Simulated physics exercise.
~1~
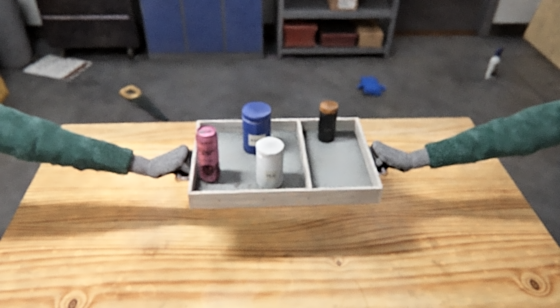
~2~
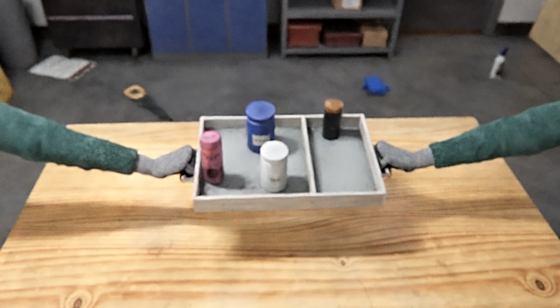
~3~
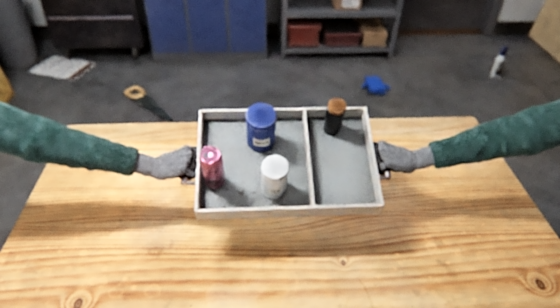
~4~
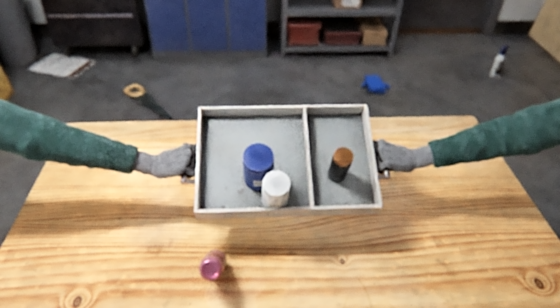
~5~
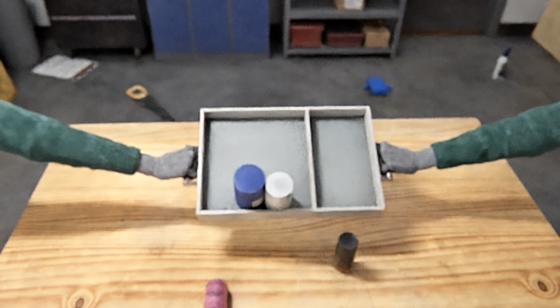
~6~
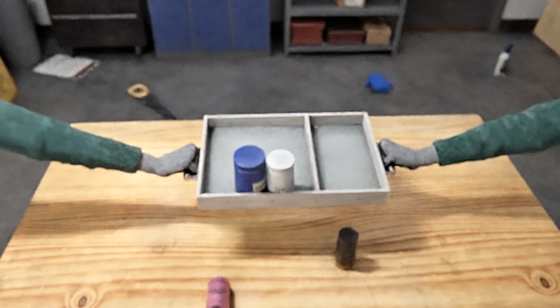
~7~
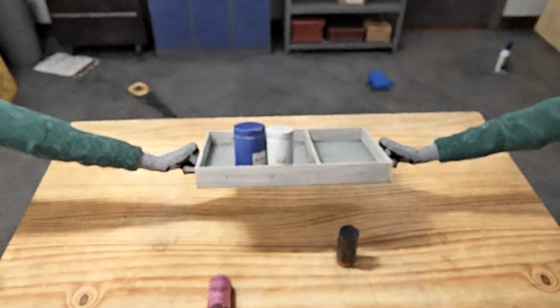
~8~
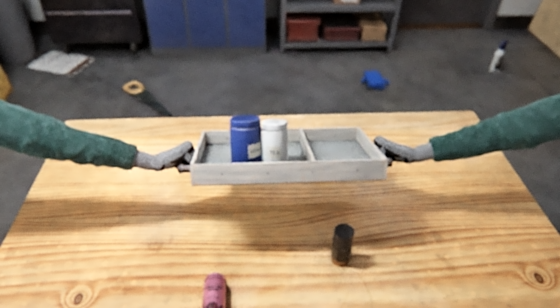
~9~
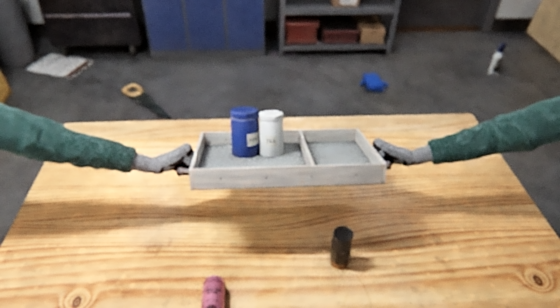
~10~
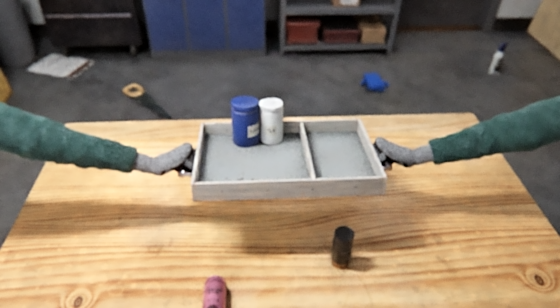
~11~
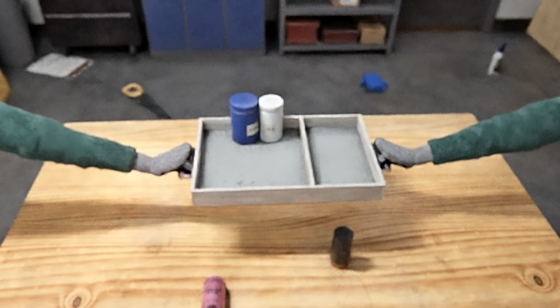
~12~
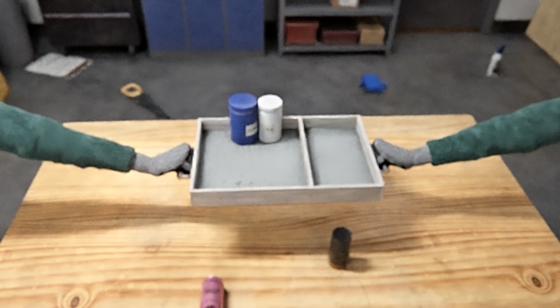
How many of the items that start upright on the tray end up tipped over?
Two of them end up tipped over, the pink can and the black shaker, both of which fall from the tray onto the table.
